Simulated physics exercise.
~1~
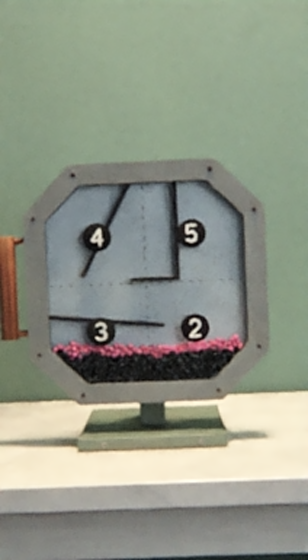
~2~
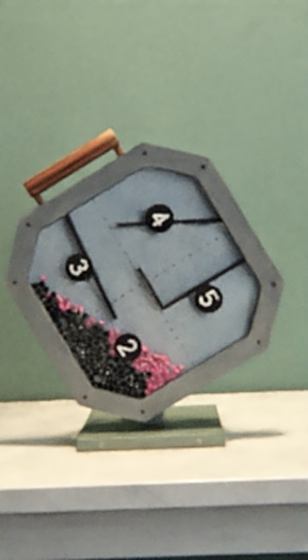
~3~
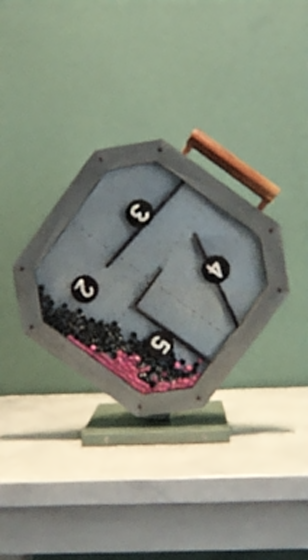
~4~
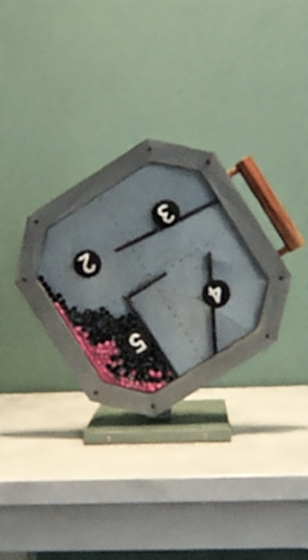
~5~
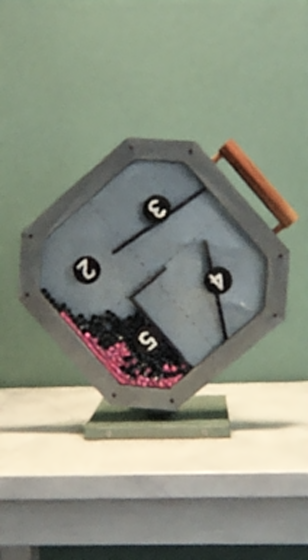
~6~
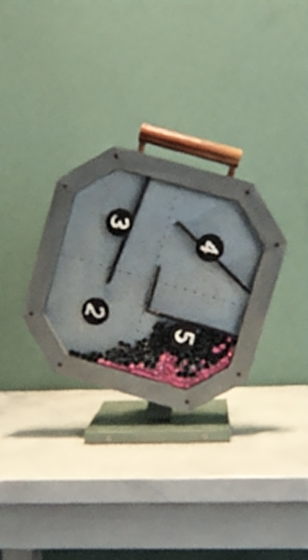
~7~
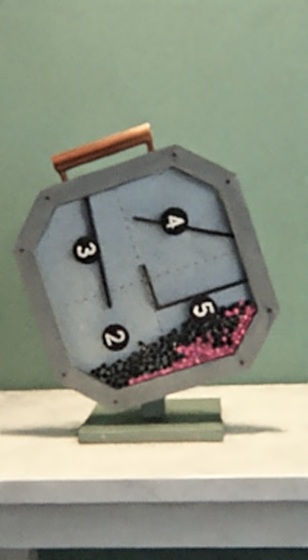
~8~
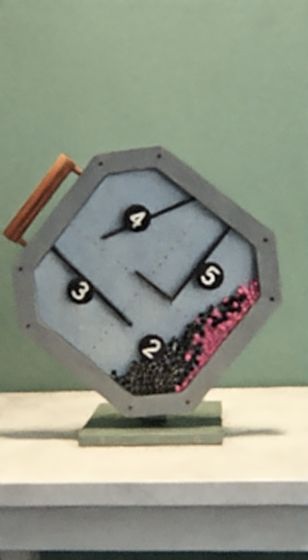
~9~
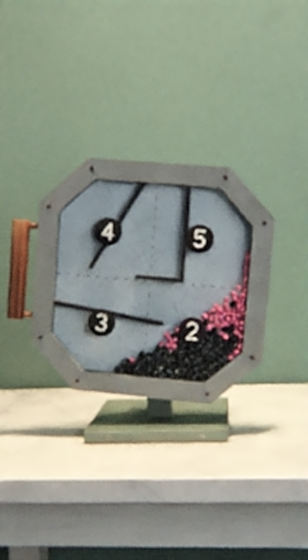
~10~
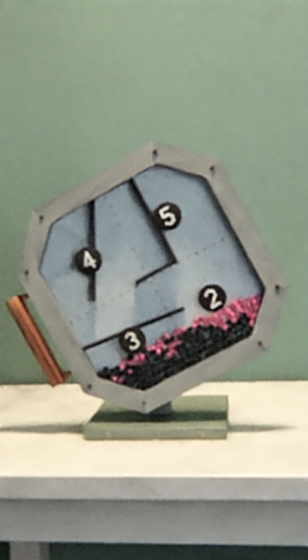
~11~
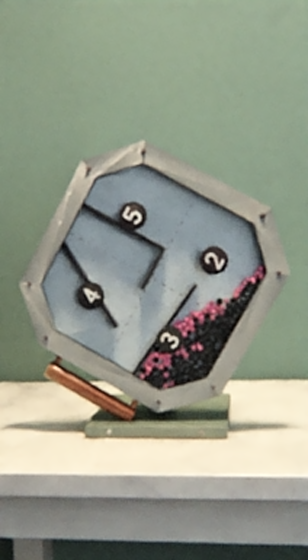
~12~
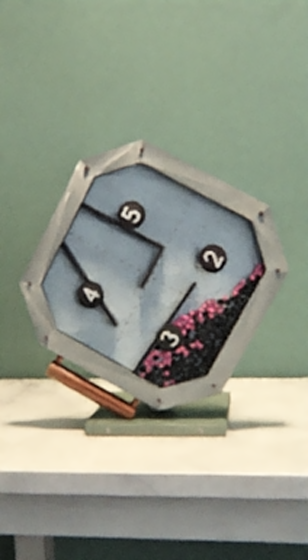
An octagonal case of black and pink beads turned clockwise on its green stand, then swung back the other way past its starting position, the beads sliding along inside, and it stopped tilted with them heaped at the lower right, mostly around number three.
